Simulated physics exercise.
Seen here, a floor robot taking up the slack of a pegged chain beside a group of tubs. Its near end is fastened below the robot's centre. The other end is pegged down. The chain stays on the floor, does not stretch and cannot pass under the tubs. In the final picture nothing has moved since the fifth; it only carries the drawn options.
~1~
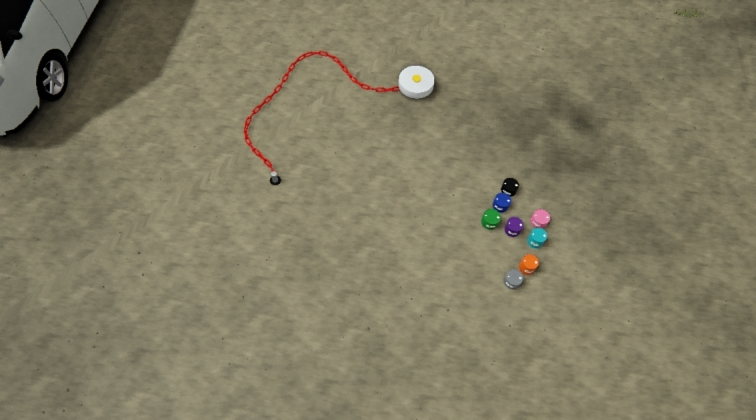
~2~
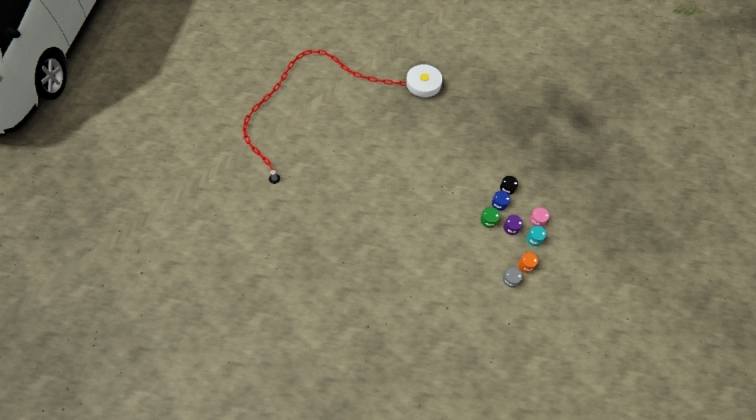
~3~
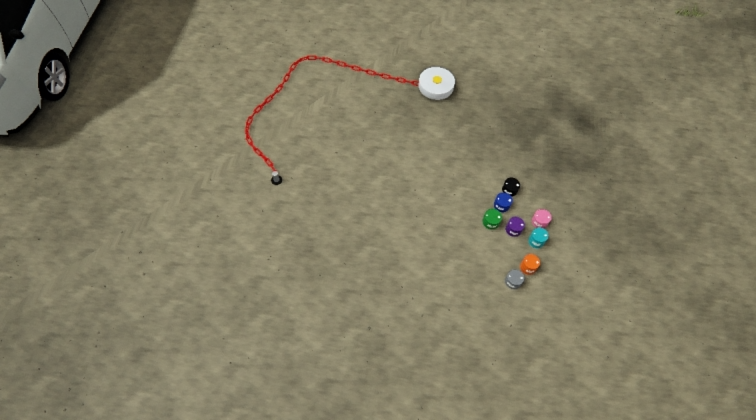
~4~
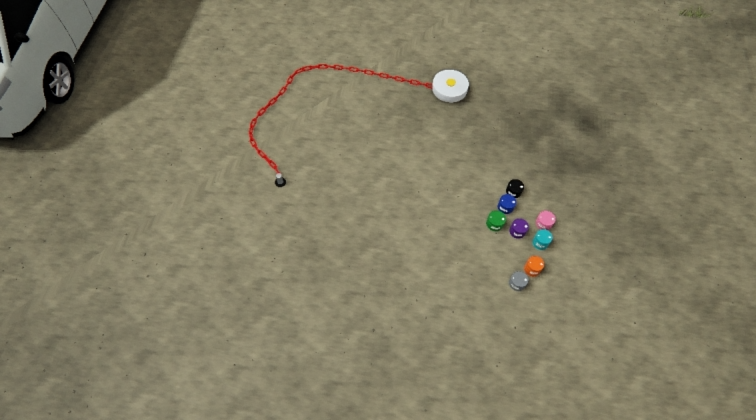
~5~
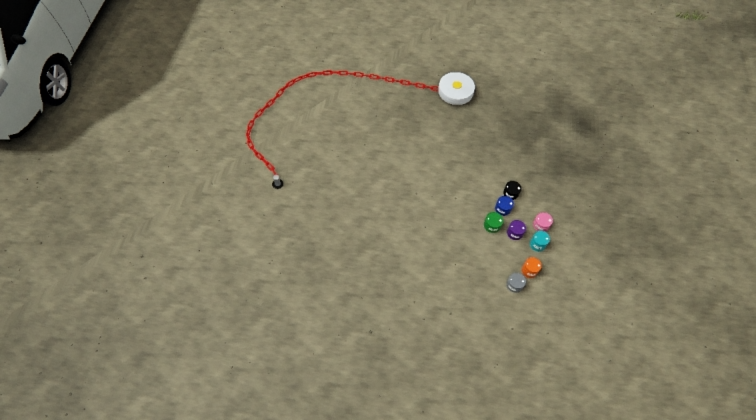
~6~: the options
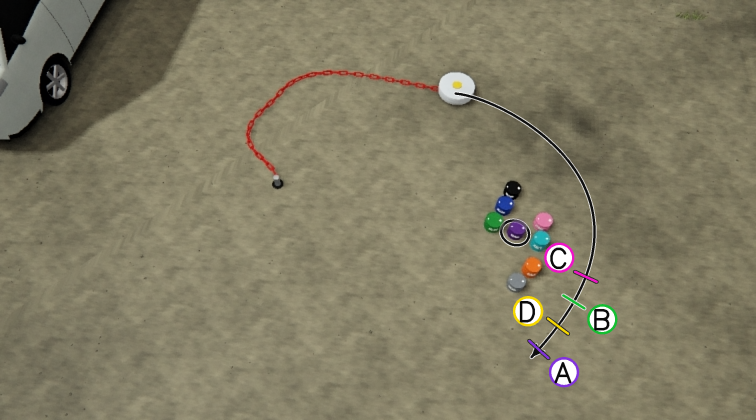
A white round robot dragging a red chain slid a short way to the right across the dirt, drawing out the chain's bends, while the small colourful tubs below it stayed put.
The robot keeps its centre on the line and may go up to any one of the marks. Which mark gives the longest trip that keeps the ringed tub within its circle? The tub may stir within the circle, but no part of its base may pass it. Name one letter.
At B, and not beyond.
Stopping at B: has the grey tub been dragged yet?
By then, no.
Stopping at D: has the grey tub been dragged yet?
By then, no.
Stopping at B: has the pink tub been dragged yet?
By then, yes.
On the marked copy, A at (539, 349); B at (574, 302); C at (586, 277); D at (558, 326); the ring at (515, 233); the route from (455, 93) via (588, 197) to (532, 357).
With B. Early on, robot (546, 132); purple tub (516, 230).
Further on, robot (596, 216); purple tub (516, 230).
At the end, robot (576, 299); pink tub (532, 229); purple tub (516, 230); blue tub (496, 217); green tub (488, 229); black tub (511, 213); the purple tub is still in its ring.
As for the rest, A drags the ringed tub to (492, 252); C is safe but short; D drags the ringed tub to (502, 241).
